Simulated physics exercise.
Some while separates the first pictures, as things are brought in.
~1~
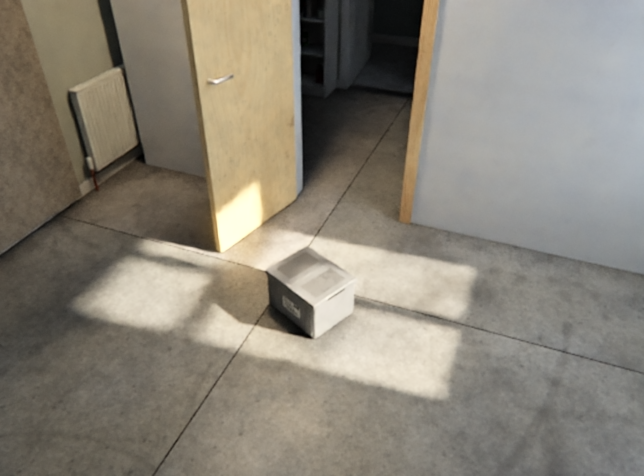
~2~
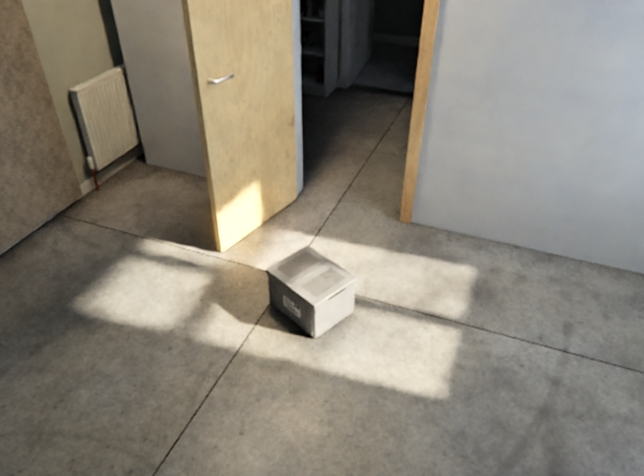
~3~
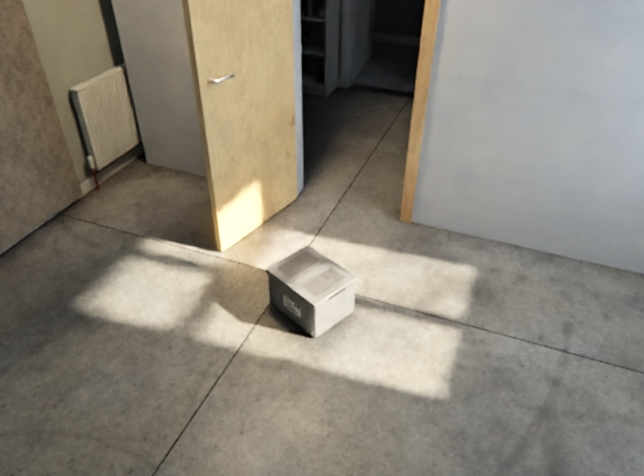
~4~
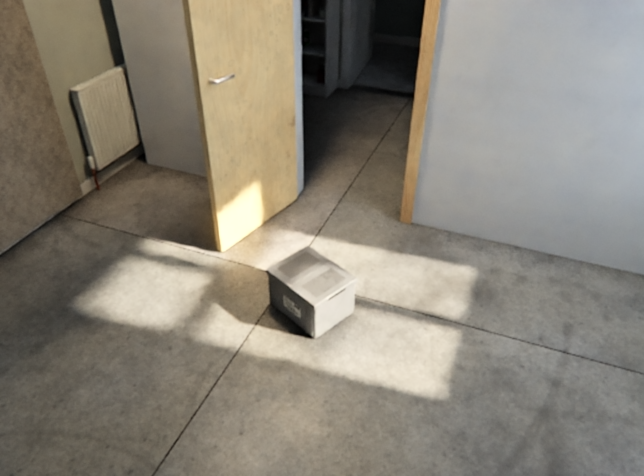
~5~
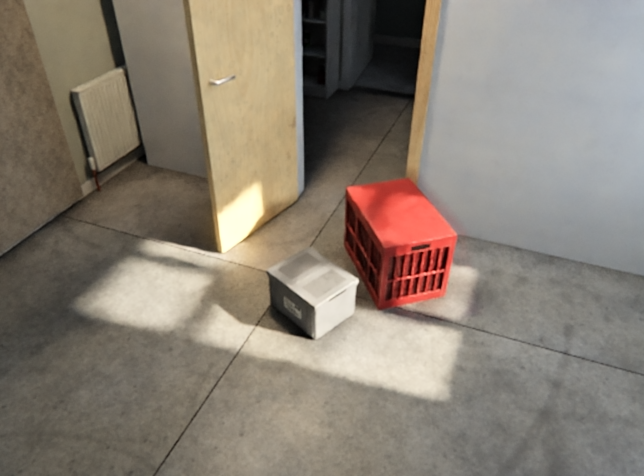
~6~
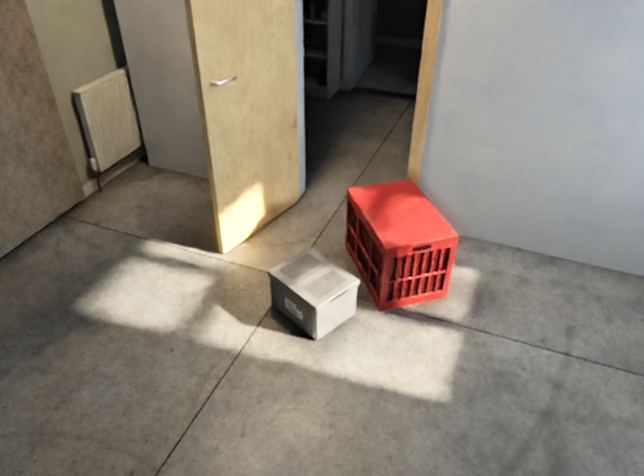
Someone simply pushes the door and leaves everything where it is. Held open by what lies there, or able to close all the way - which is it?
Held open.
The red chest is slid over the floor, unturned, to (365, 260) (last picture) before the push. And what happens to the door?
Held up partway.
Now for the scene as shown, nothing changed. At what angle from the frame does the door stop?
Roughly 40 degrees open.
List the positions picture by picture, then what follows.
The first frame shows door wide open and still; grey tote (311, 291).
The second frame shows door wide open and still; grey tote (311, 291).
The third frame shows door wide open and still; grey tote (311, 291).
The fourth frame shows door wide open and still; grey tote (311, 291).
The fifth frame shows door wide open and still; grey tote (312, 292).
The sixth frame shows door wide open and still; red chest (396, 242); grey tote (313, 293).
Then, 0.80 s after the last picture, open by 81°.
Then, 1.20 s after the last picture, open by 60°.
At rest, open by 40°; both in place. Seen from the same camera at the end, red chest near (398, 241).
